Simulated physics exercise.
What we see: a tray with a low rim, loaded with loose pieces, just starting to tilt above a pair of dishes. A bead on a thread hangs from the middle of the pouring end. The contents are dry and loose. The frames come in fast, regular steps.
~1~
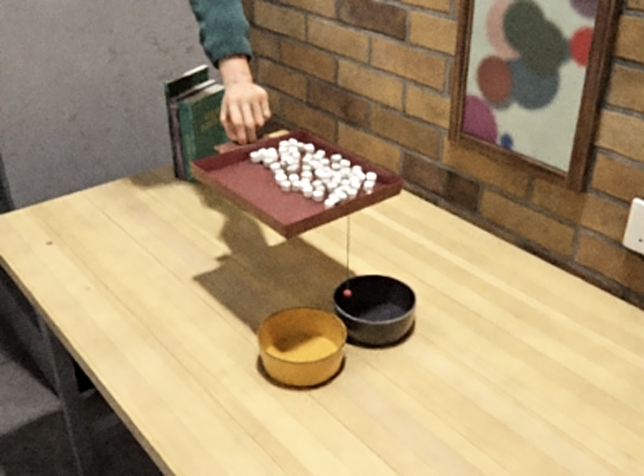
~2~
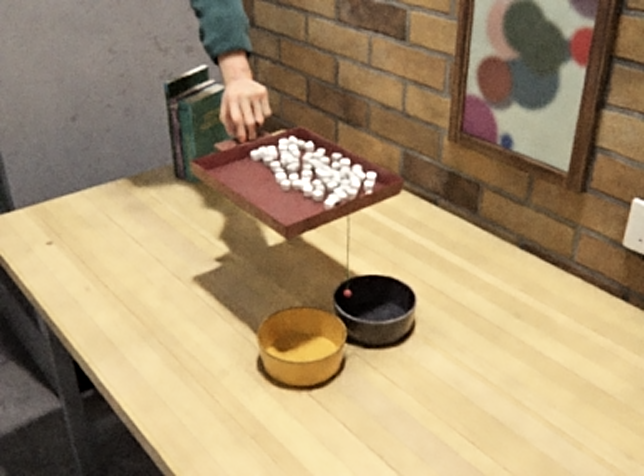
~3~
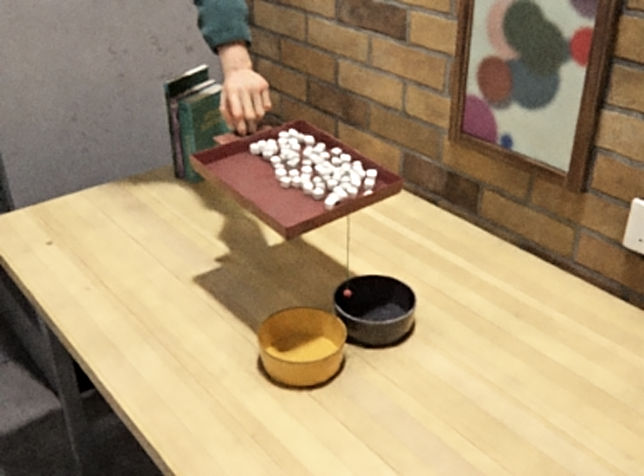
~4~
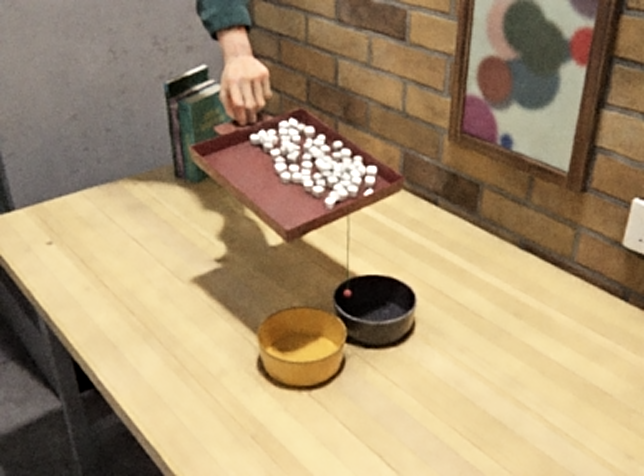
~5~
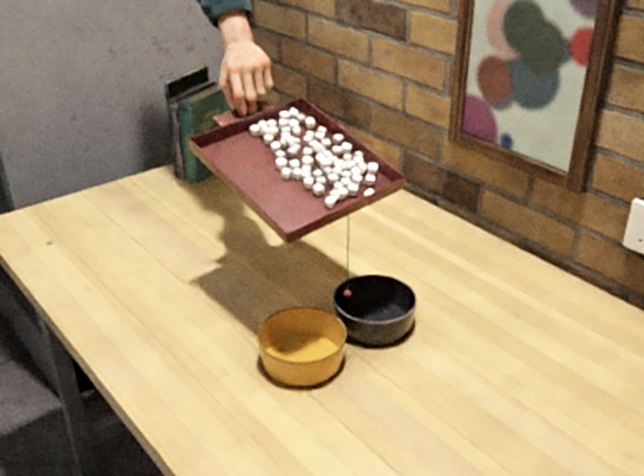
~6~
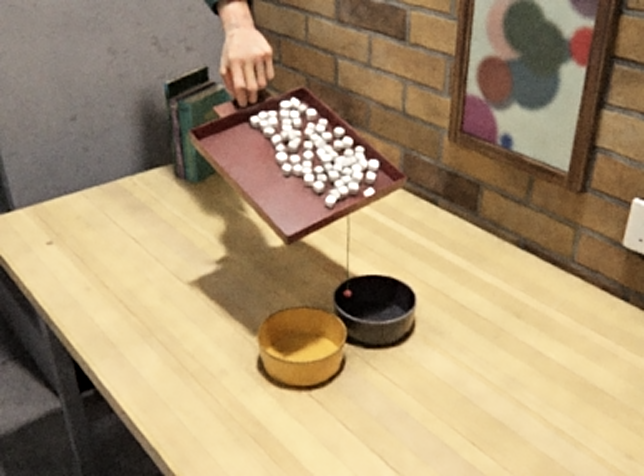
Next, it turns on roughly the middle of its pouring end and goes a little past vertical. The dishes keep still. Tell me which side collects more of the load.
Left.
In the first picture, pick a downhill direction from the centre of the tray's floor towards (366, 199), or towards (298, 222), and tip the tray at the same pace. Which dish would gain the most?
At the first place the right-hand dish, at the second the left one.
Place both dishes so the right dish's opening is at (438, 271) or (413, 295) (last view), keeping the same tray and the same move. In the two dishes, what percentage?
Roughly 10% on the first try and 60% on the second.
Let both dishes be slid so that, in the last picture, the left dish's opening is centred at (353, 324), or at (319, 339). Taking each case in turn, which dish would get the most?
Result for the first try: The dish on the left side; for the second: The dish on the left side.
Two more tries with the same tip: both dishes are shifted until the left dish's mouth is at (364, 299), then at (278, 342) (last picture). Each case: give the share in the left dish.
It would be roughly 0 per cent, followed by roughly 30 per cent.
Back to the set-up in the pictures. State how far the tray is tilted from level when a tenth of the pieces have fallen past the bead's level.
Roughly 115 degrees of turn.
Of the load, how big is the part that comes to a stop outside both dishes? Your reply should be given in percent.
Around 60 in a hundred.
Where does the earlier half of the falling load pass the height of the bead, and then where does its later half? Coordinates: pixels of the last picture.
At (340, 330) for the first part, then at (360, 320) for the others.
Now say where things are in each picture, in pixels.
In the first frame, corners of the pouring end (287, 224) and (401, 180), level; middle of the load (319, 175), sugar cubes; left dish (329, 367); right dish (403, 328); bead on its thread (348, 294).
In the second frame, corners of the pouring end (287, 224) and (401, 179), level; middle of the load (320, 173).
In the third frame, corners of the pouring end (287, 226) and (402, 179), tipped barely, lowest at the left corner; middle of the load (320, 170).
In the fourth frame, corners of the pouring end (287, 228) and (402, 178), tipped a little, lowest at the left corner; middle of the load (320, 164).
In the fifth frame, corners of the pouring end (288, 231) and (403, 177), tipped a little, lowest at the left corner; middle of the load (320, 159).
In the sixth frame, corners of the pouring end (288, 233) and (404, 176), tipped clearly, lowest at the left corner; middle of the load (321, 154); left dish (329, 367); right dish (403, 328).
Just after the last frame, tray tipped steeply; almost all on the tray; just a few in the air.
A moment on, tray tipped past a quarter turn; almost all on the tray; about a tenth in the left dish; just a few outside both; just a few in the air.
Further on, tray tipped past a quarter turn; roughly half in the left dish; roughly half outside both.
When it is over, tray tipped past a quarter turn; roughly half in the left dish; not one in the right dish; roughly half outside both.
